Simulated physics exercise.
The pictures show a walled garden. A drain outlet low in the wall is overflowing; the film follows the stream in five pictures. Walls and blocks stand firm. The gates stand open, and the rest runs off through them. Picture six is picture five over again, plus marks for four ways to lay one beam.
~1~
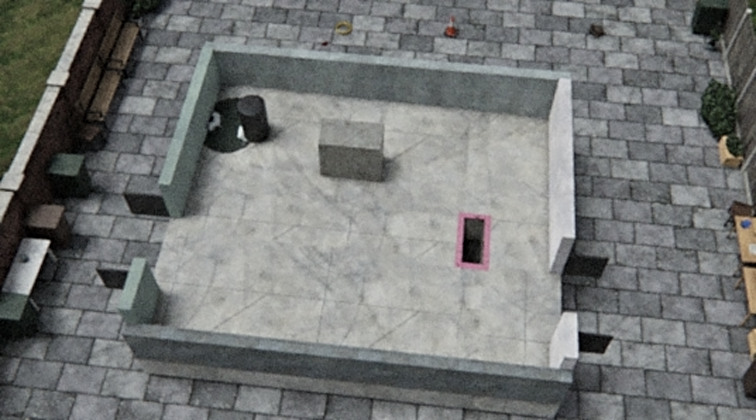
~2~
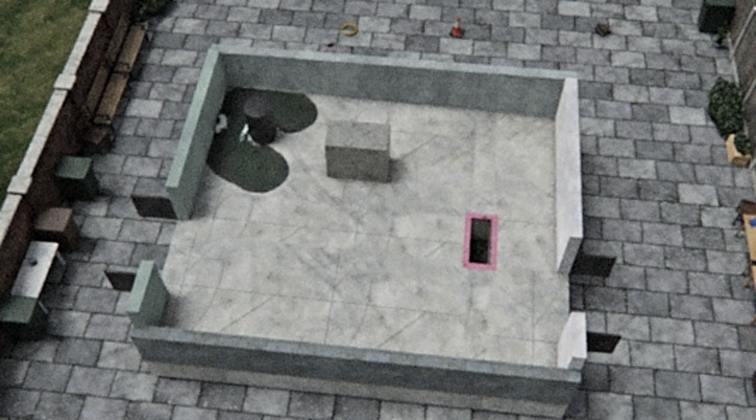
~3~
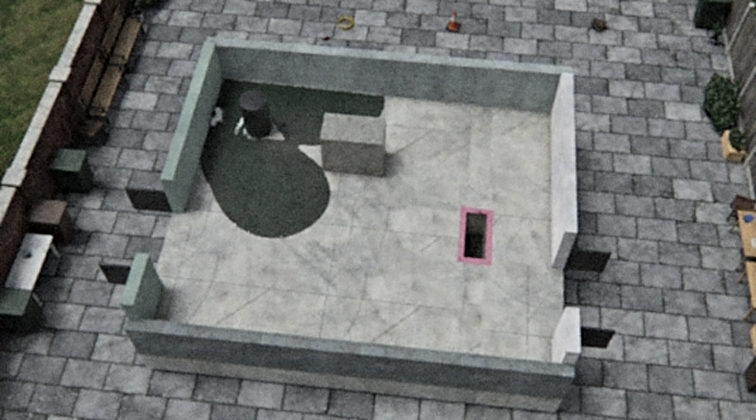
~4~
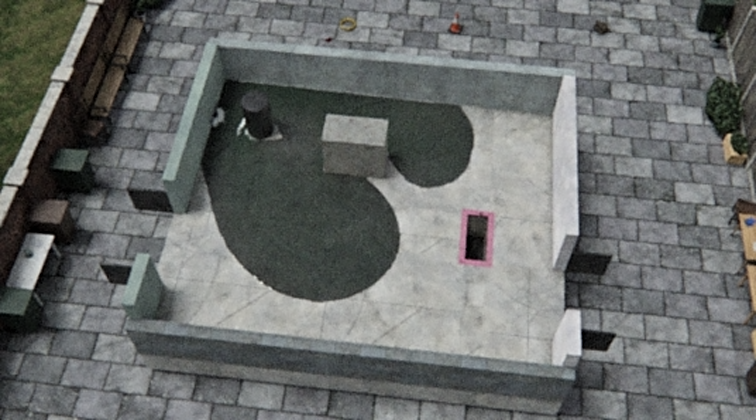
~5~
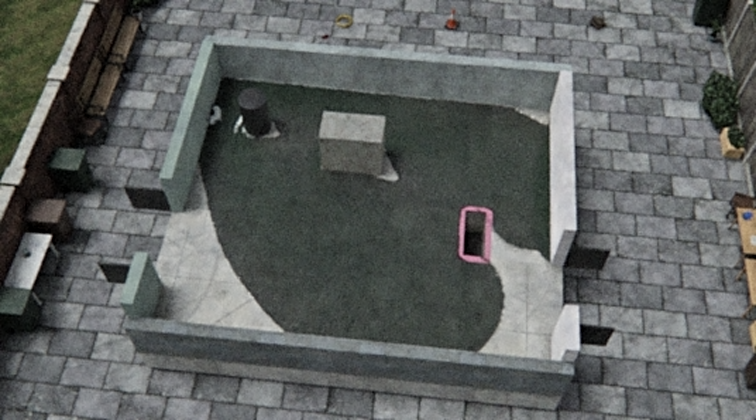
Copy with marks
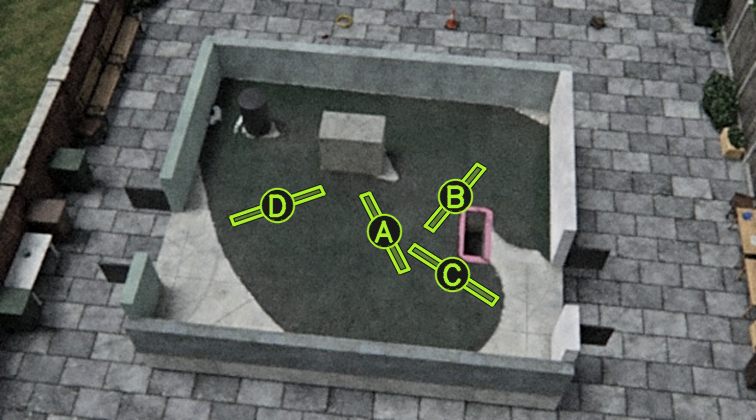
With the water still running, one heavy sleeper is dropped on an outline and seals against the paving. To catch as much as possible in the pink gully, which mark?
Use place D.
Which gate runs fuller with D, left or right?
The right gate.
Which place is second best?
The answer is C.
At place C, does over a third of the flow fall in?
No, it does not.
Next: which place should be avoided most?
The answer is B.
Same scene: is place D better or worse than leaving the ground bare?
Place D is better.
In lime, A from (365, 194) to (404, 270); B from (429, 228) to (480, 166); C from (411, 248) to (494, 301); D from (232, 220) to (322, 190).
If A is chosen, about 10 % of the stream goes into the pink gully, about 90 % out by the gates.
If B is chosen, about 3 % of the stream goes into the pink gully, about 97 % out by the gates.
If C is chosen, about 15 % of the stream goes into the pink gully, about 84 % out by the gates.
If D is chosen, about 24 % of the stream goes into the pink gully, about 76 % out by the gates.
